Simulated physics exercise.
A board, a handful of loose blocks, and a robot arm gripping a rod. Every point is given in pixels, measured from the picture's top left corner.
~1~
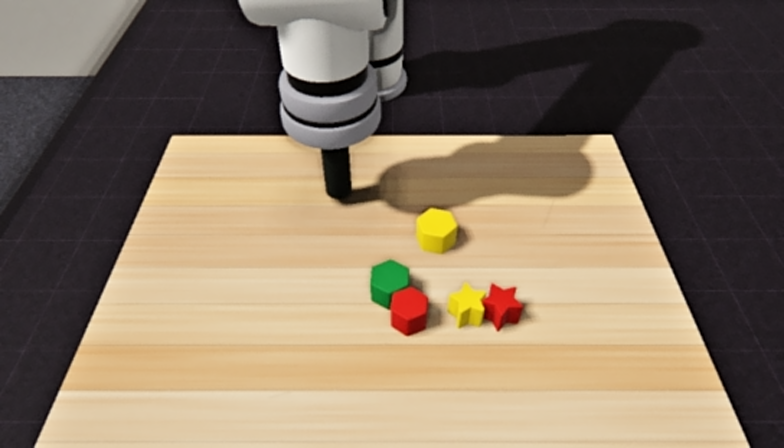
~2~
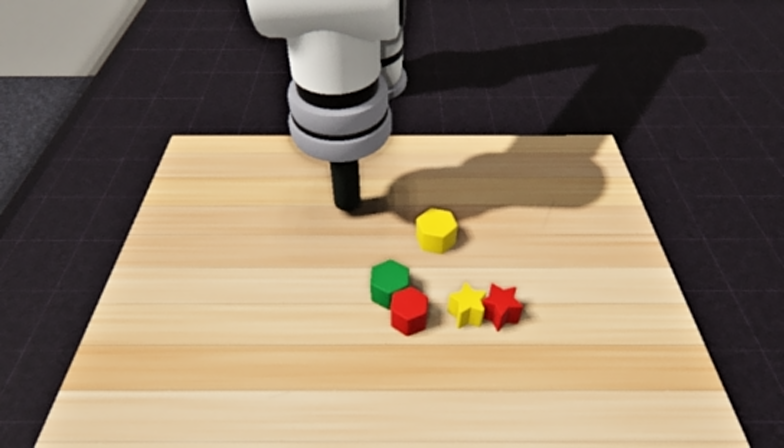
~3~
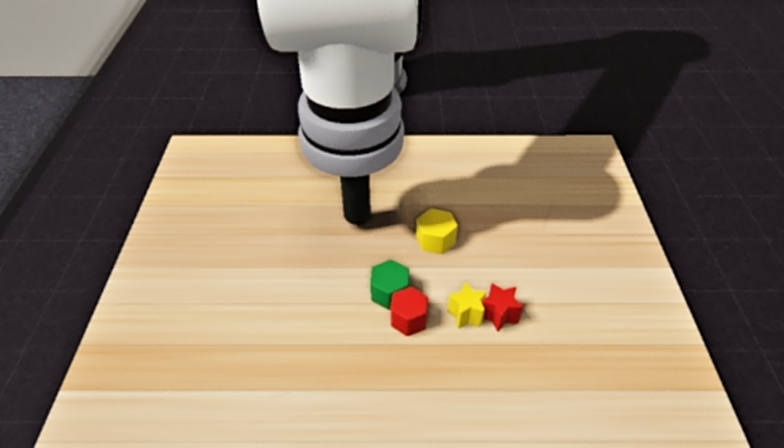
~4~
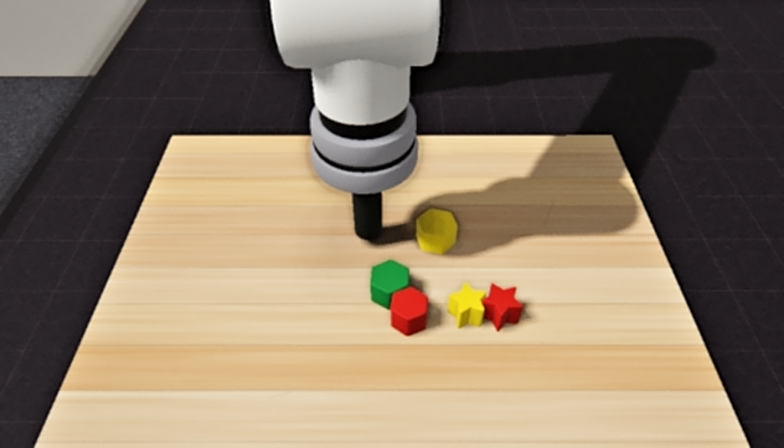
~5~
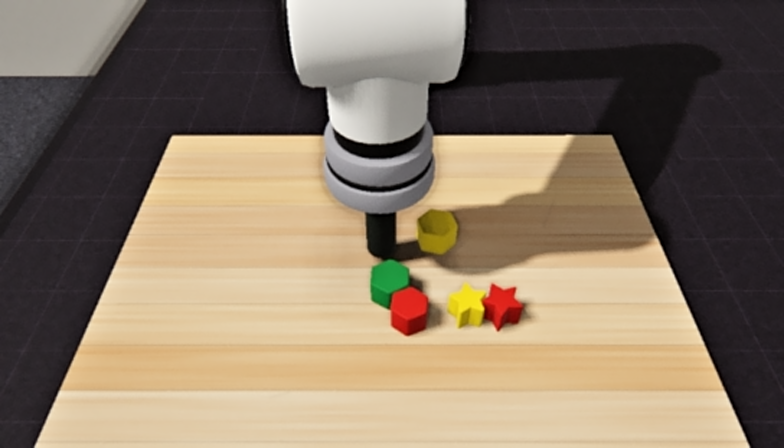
A pale wooden board lies on a dark tiled floor, seen from above and in front by a camera that stays still. On it sit a yellow hexagonal block near the middle, a green and a red hexagonal block touching below it, and a yellow and a red star to their right. A white and grey robot arm moves its black rod steadily toward the viewer and slightly right, nearing the green block, its shadow sliding over the yellow hexagonal block, while every block stays still.
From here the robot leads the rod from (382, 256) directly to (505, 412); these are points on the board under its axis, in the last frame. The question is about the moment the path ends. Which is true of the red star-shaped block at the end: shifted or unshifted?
Once the path is done, it remains where it sat before.
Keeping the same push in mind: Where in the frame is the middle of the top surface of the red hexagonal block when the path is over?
At the end it should sit near (416, 335).
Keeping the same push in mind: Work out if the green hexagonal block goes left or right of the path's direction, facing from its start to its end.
Rightward.
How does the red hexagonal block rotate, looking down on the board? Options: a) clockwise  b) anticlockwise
Answer: B.
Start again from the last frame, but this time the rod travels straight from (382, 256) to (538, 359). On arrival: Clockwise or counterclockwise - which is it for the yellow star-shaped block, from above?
The answer is clockwise.
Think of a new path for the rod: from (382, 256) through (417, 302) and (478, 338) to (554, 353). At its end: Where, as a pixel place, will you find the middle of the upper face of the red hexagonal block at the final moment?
The middle of its upper face should be somewhere near (419, 338).
The first path, step by step. One third of the way, rod (418, 293); green hexagonal block (392, 303), turned 75° clockwise; red hexagonal block (417, 332), turned 45° anticlockwise.
Two thirds of the way, rod (460, 345); green hexagonal block (392, 304), turned 80° clockwise; red hexagonal block (416, 335), turned 50° anticlockwise.
At the end, rod (507, 406); green hexagonal block (392, 304), turned 80° clockwise; red hexagonal block (416, 335), turned 50° anticlockwise; red star-shaped block not moved.
